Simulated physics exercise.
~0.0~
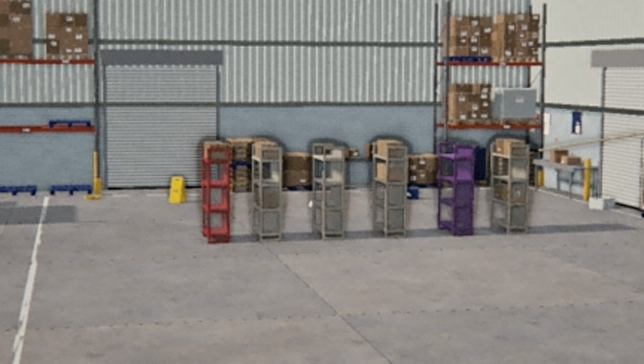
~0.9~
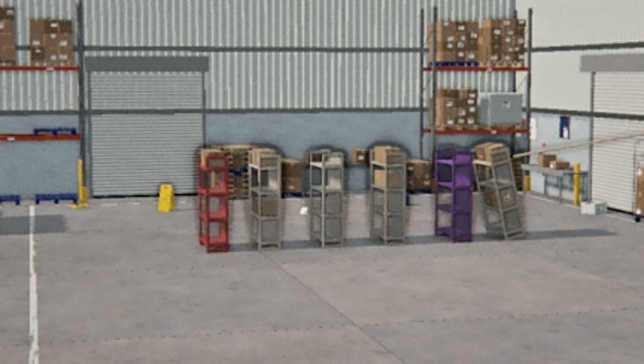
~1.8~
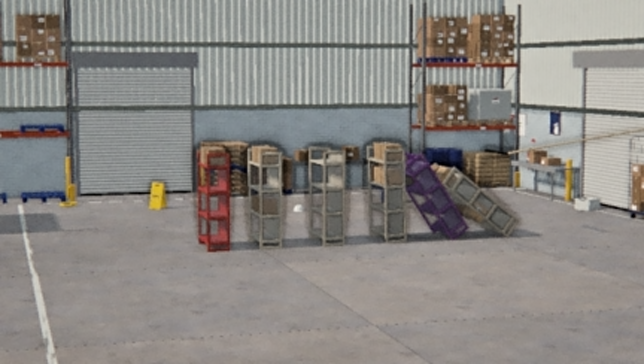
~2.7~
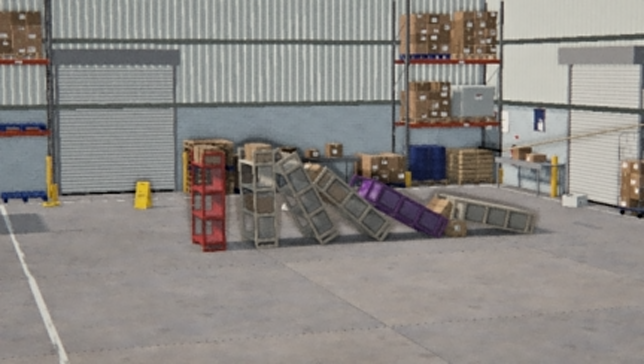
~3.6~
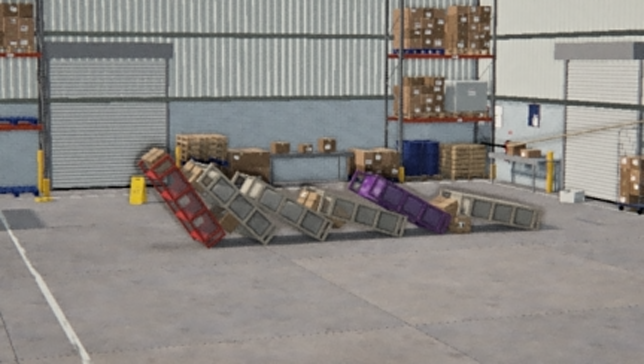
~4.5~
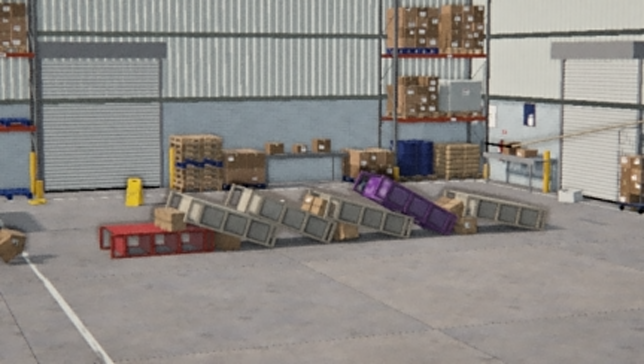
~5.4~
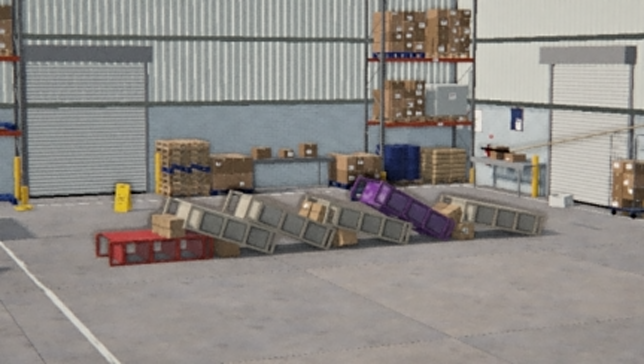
We see a row of six shelving units in a warehouse topple leftward one after another from the right, the purple one falling before the red, spilling cartons until the red unit lies flat and the others rest leaning in a line.
